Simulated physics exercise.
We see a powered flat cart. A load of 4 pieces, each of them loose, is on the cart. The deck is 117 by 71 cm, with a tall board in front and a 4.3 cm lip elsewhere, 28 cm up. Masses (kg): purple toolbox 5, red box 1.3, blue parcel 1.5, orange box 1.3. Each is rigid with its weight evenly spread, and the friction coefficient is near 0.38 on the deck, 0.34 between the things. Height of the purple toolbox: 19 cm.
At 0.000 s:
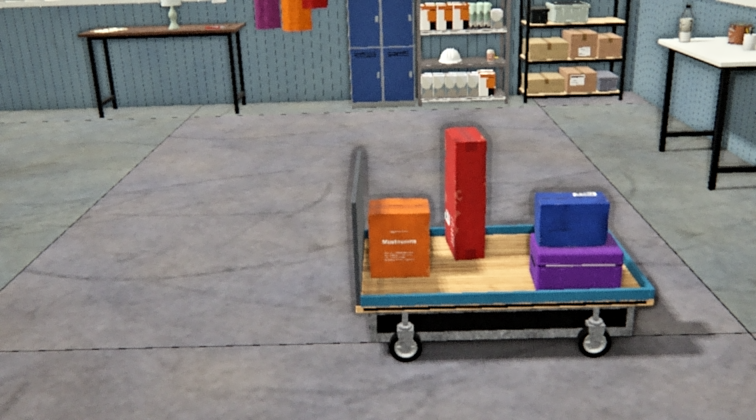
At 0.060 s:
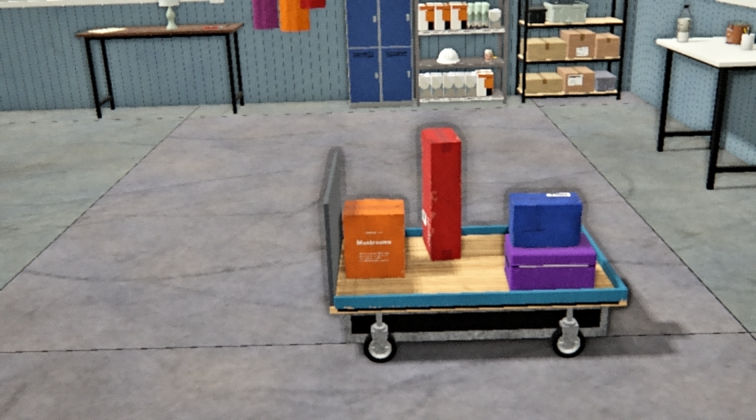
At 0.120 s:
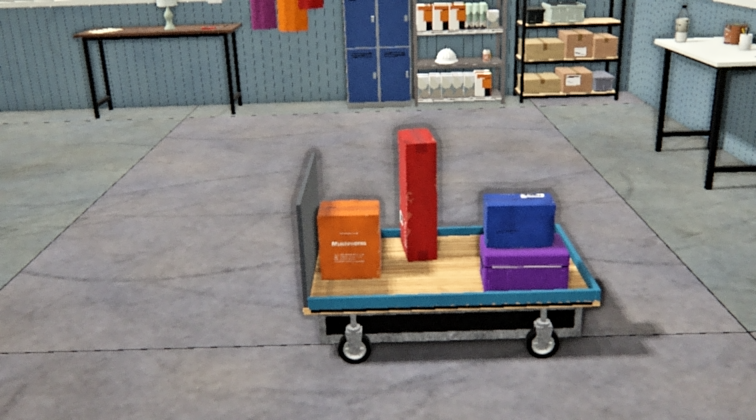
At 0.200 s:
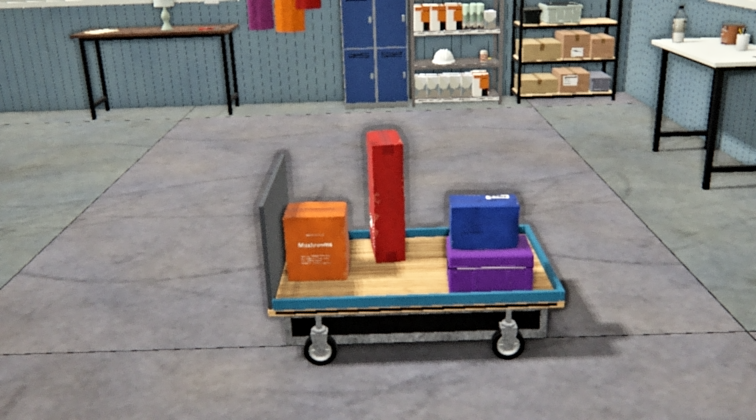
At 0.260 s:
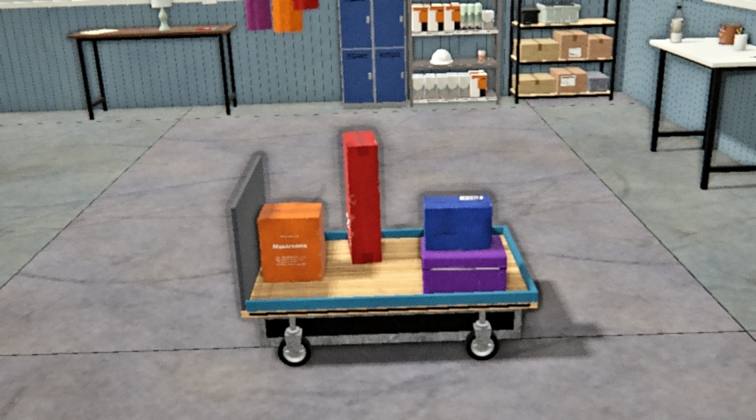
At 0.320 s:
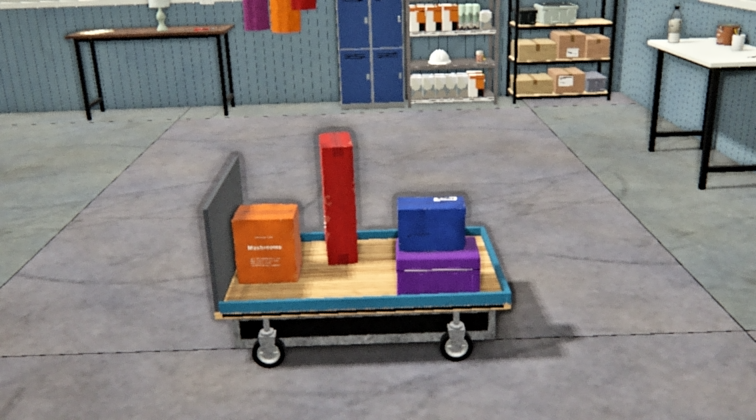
Flat cart carrying an orange box, a tall red box and a blue parcel atop a purple toolbox, rolling left across a workshop floor.
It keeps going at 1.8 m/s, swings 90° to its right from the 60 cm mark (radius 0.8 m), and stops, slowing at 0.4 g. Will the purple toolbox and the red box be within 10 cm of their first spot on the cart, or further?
The purple toolbox keeps its place, the red box ends elsewhere.
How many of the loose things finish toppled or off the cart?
That comes to 3.
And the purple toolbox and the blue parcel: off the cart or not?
The purple toolbox ends on the cart; the blue parcel ends off the cart.
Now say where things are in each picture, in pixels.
In the first picture, 0 cm covered; purple toolbox (574, 262); red box (465, 193).
In the second picture, 11 cm covered; blue parcel (544, 220); orange box (375, 239).
In the third picture, 22 cm covered; blue parcel (518, 221); orange box (351, 240).
In the fourth picture, 36 cm covered; blue parcel (483, 222); orange box (318, 241).
In the fifth picture, 47 cm covered; blue parcel (457, 223); orange box (293, 242).
In the sixth picture, 58 cm covered; purple toolbox (437, 267); red box (339, 198).
Around 0.82 s, 148 cm covered, turned 52°; orange box now off the cart; red box at 3° to upright near (194, 176); purple toolbox shifted 4 cm near (228, 237).
Around 1.22 s, 220 cm covered, turned 90°; red box and blue parcel now off the cart; purple toolbox shifted 4 cm near (222, 184).
Finally (2.4 s), off the cart, red box, blue parcel and orange box; the last one still in place (within 10 cm). In the last view, purple toolbox near (234, 165).
